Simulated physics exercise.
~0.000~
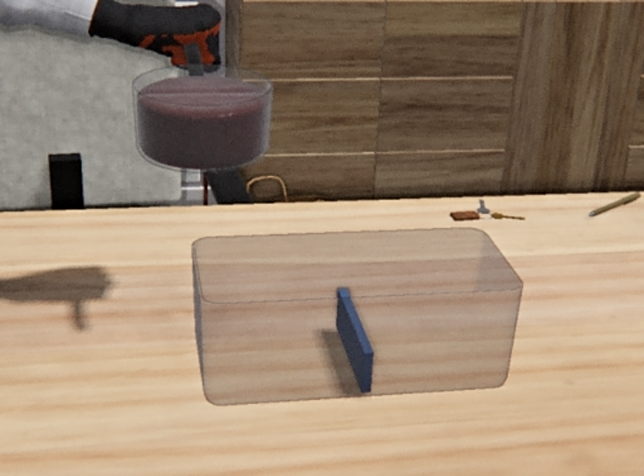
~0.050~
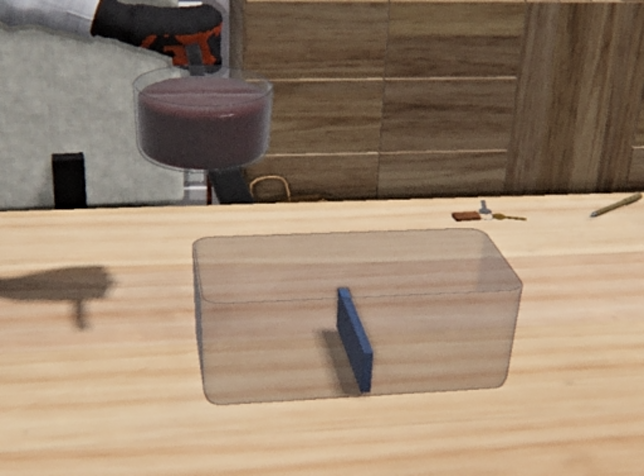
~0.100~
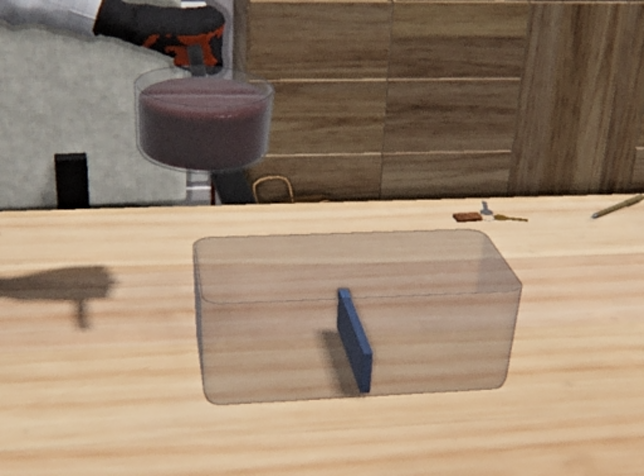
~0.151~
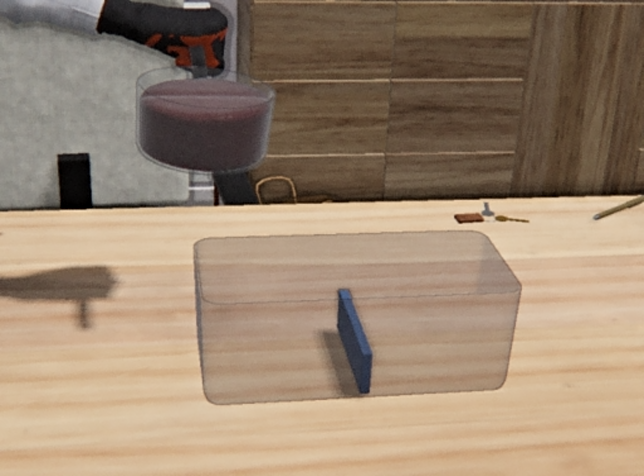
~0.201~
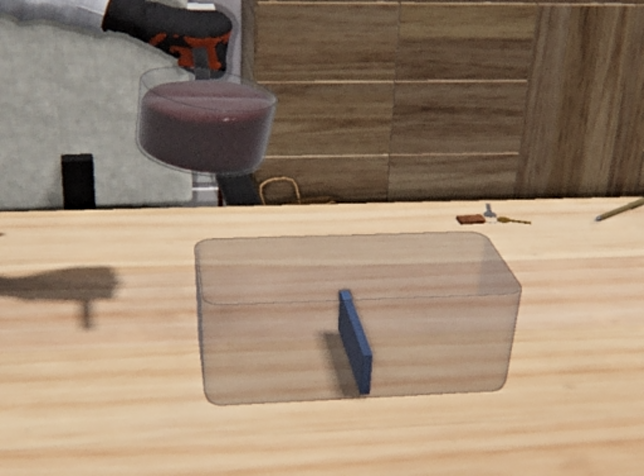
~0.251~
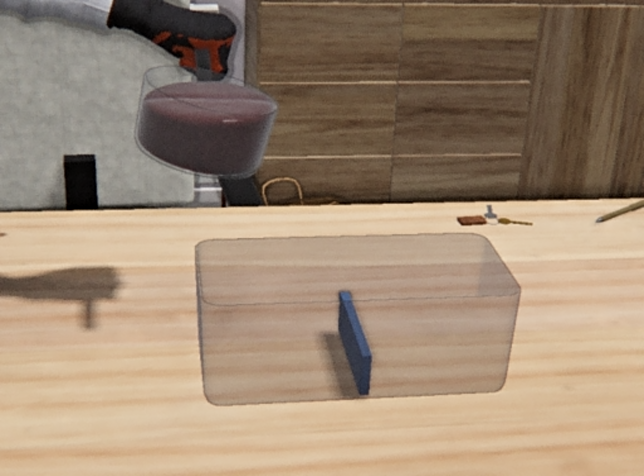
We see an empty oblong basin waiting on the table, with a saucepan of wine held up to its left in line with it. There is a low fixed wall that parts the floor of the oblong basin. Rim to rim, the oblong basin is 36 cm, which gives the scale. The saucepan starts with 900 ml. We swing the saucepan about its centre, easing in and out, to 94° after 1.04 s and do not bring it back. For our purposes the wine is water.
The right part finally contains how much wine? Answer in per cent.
About 25 in every hundred parts.
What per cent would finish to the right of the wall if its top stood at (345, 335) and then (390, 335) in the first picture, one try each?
First try about 45 %, second try about 15 %.
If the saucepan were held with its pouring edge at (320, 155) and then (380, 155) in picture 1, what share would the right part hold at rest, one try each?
It comes to 65 per cent, and then 95 per cent.
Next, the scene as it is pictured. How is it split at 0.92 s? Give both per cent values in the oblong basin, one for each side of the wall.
About 46 % left, 24 % right.
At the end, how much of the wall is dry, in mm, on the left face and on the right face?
Left: Roughly 30 mm; right: Roughly 46 mm.
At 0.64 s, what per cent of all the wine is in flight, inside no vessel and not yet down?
My guess is roughly 34 %.
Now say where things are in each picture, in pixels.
In the first picture, it leans 0°; its right rim is at (271, 85); the wine meets the walls at (136, 94) and (268, 93); the oblong basin's rim runs from (197, 271) to (503, 258); the wall's top is at (355, 320).
In the second picture, it leans 1°; its right rim is at (271, 86); the wine meets the walls at (136, 95) and (268, 93).
In the third picture, it leans 2°; its right rim is at (272, 89); the wine meets the walls at (137, 95) and (269, 95).
In the fourth picture, it leans 5°; its right rim is at (273, 94); the wine meets the walls at (139, 96) and (270, 97).
In the fifth picture, it leans 8°; its right rim is at (275, 99); the wine meets the walls at (142, 98) and (272, 99).
In the sixth picture, it leans 13°; its right rim is at (277, 106); the wine meets the walls at (142, 100) and (274, 100).
Then, 0.64 s in, the tilt is 63° and 57 per cent is still to pour, 10 is left of the wall and 0 right of it.
Then, 0.92 s in, the tilt is 91° and 14 per cent is still to pour, 47 is left of the wall and 25 right of it.
Then, 1.22 s in, the tilt is 94° and 3 per cent is still to pour, 68 is left of the wall and 25 right of it.
Then, 1.54 s in, the tilt is 94° and 1 per cent is still to pour, 72 is left of the wall and 25 right of it.
Finally, 74 per cent lies left of the wall, 25 right of it and 1 outside.
